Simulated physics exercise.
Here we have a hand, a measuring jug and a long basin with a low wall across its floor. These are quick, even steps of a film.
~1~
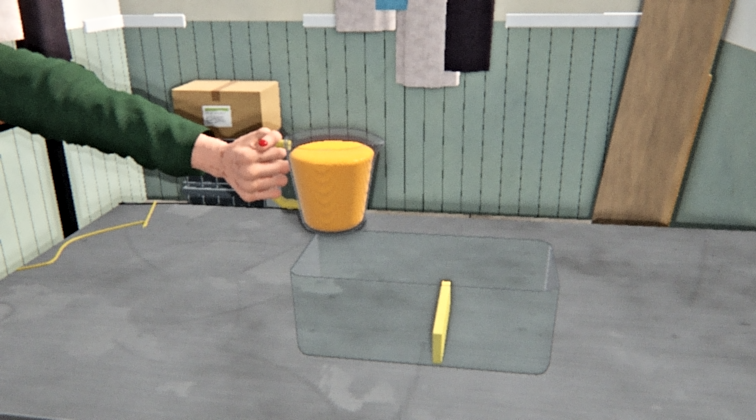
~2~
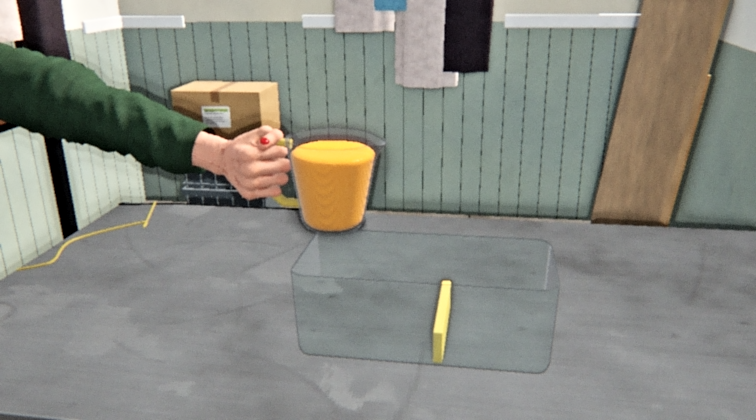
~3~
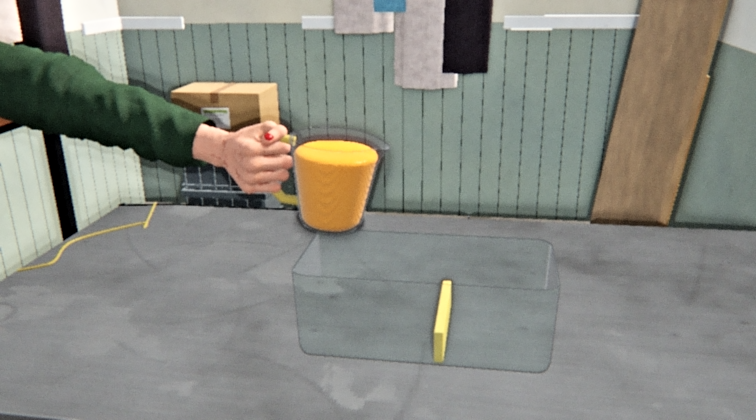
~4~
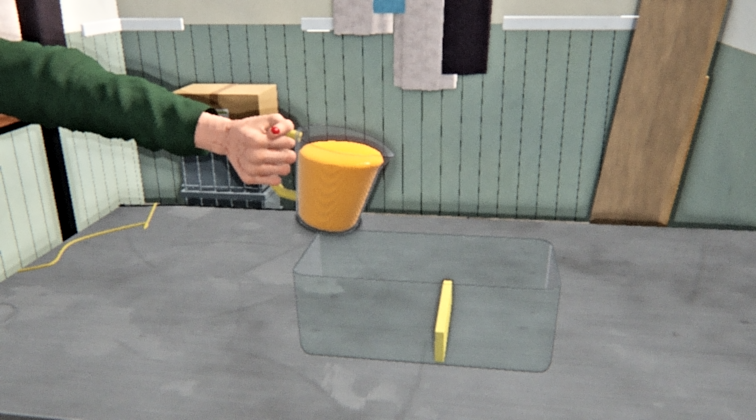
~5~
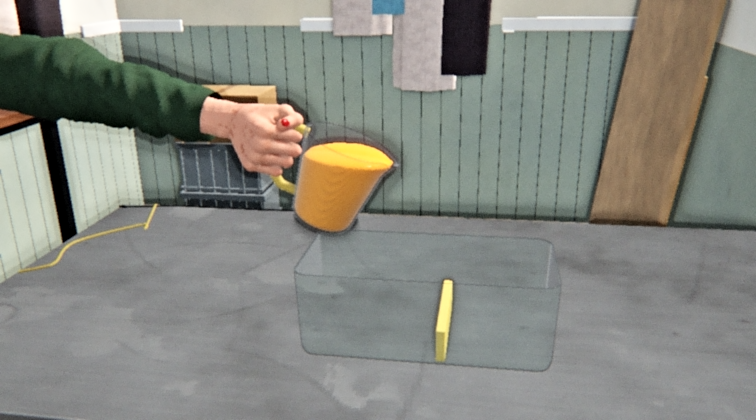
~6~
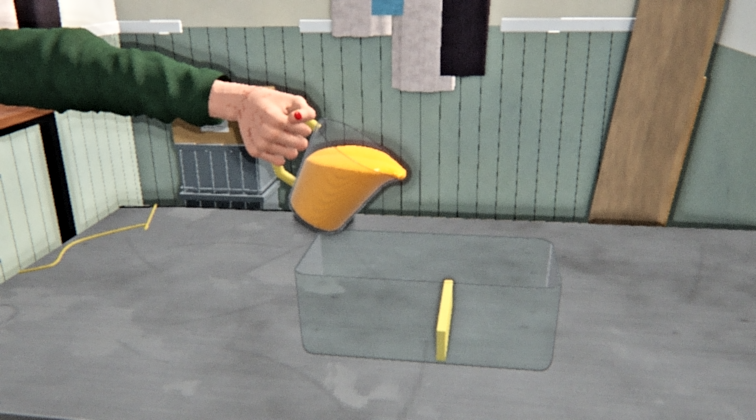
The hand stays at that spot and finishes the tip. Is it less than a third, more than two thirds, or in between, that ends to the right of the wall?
It comes to not even a third.
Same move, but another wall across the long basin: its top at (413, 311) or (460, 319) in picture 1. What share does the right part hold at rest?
First some 70, then 15 per cent.
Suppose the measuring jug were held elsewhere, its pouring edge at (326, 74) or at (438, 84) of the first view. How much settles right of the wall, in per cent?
Roughly 10 per cent, and 85 per cent.
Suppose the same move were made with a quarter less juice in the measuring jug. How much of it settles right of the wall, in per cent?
Near 5 %.
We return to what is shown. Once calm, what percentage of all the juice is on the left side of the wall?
Close to 80 per cent.
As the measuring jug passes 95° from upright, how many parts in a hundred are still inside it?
About 45 per cent.
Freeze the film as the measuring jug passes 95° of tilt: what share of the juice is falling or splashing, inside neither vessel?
Close to 20 per cent.
A moment on, the measuring jug is tipped on its side and 46 per cent is still to pour, 22 is left of the wall and 13 right of it.
Next, the measuring jug is tipped right over and 6 per cent is still to pour, 74 is left of the wall and 15 right of it.
Then the measuring jug is tipped right over and 0 per cent is still to pour, 78 is left of the wall and 19 right of it.
Later the measuring jug is tipped right over and 0 per cent is still to pour, 79 is left of the wall and 20 right of it.
At rest 79 per cent lies left of the wall, 20 right of it and 2 outside.
